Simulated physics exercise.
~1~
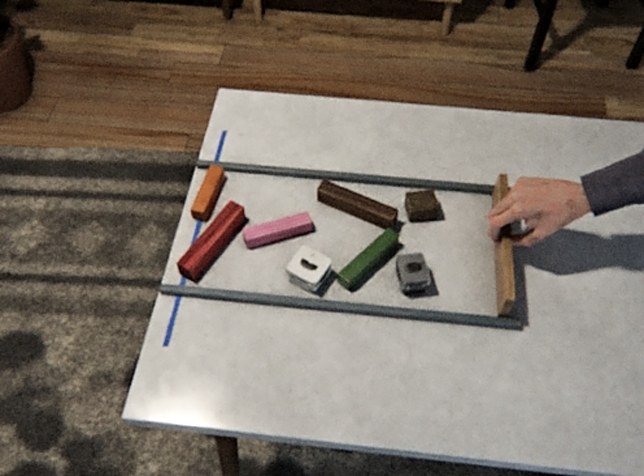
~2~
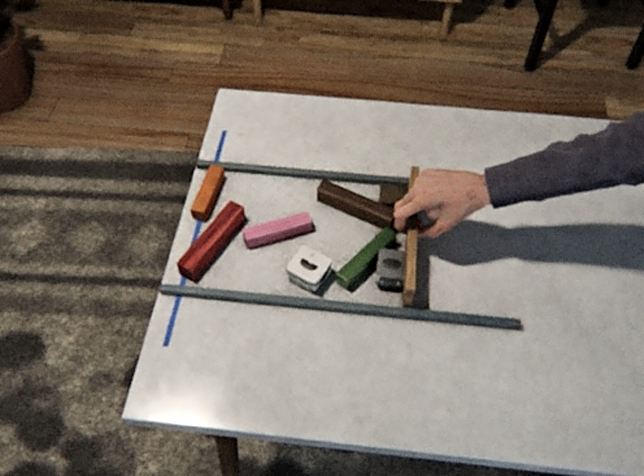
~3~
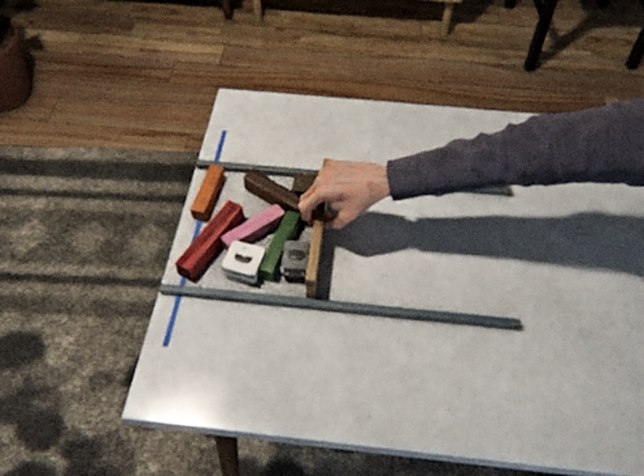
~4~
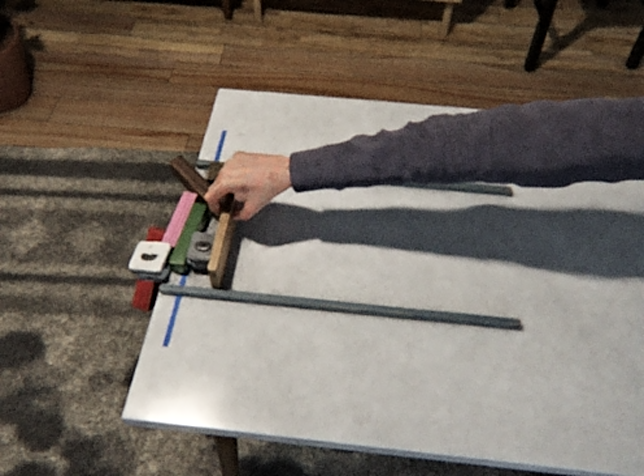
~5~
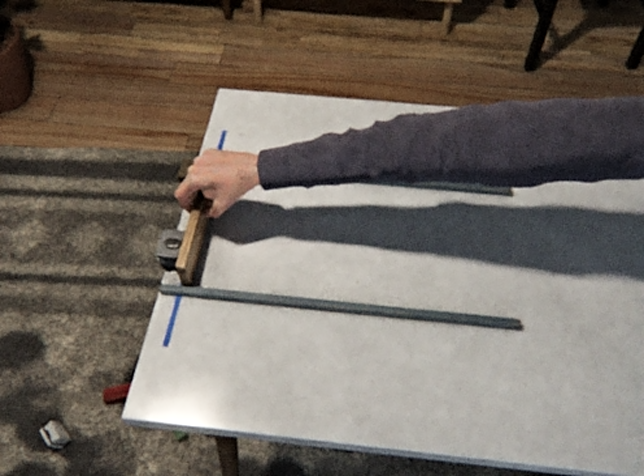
A hand pushed a wooden board leftward between two rails, gathering colourful sticks and small blocks and shoving them toward the table's edge. Most tumbled off onto the floor, while the grey case stayed against the board near the blue tape.
